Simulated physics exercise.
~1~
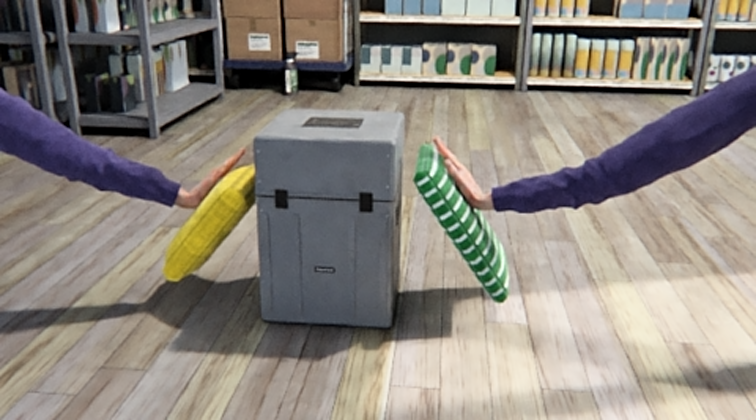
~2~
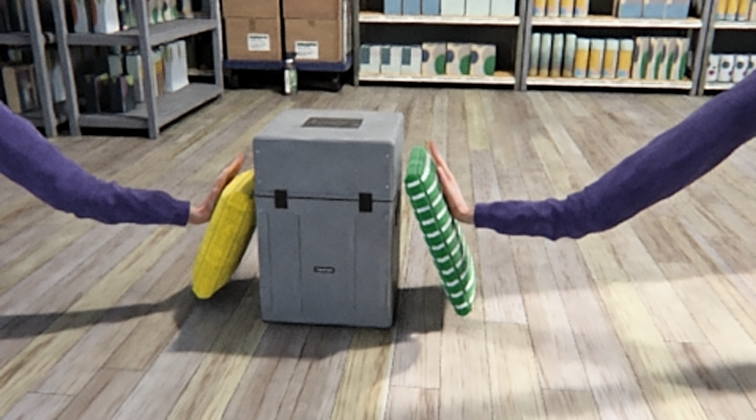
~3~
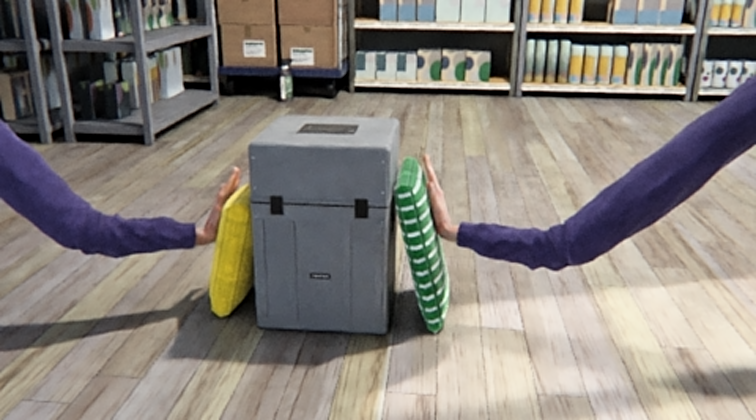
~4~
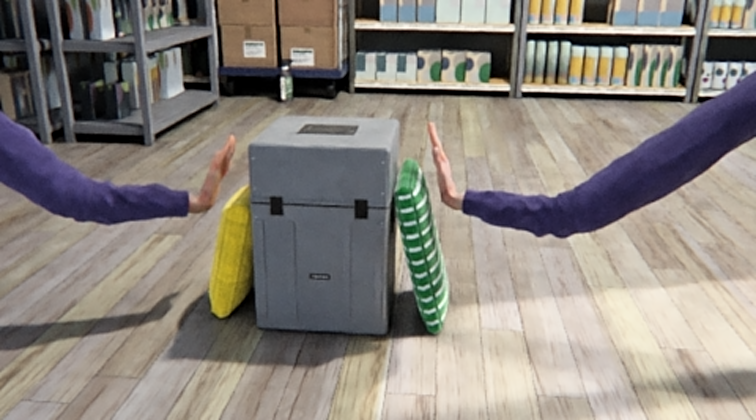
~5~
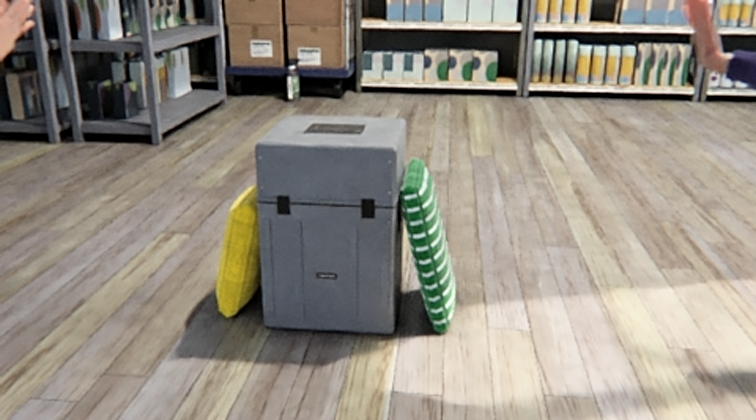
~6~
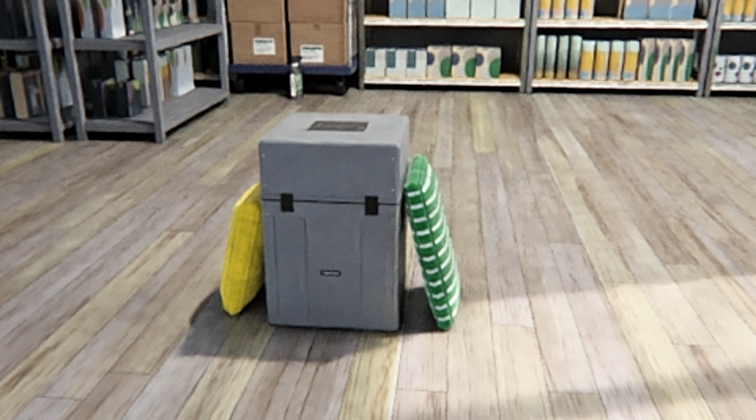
In a room with a bare wooden plank floor, seen from the front and slightly above by a gently swaying camera, shelves of books or boxes and stacked cartons line the back. A grey chest stands in the middle, with a yellow soft bag at its left side and a green pillow with white stripes at its right. Two purple-sleeved arms reach in from either side and press both soft things inward until they rest steeply against the chest. The hands then let go and draw back out of view. The bag and the pillow stay propped against the unmoving chest.
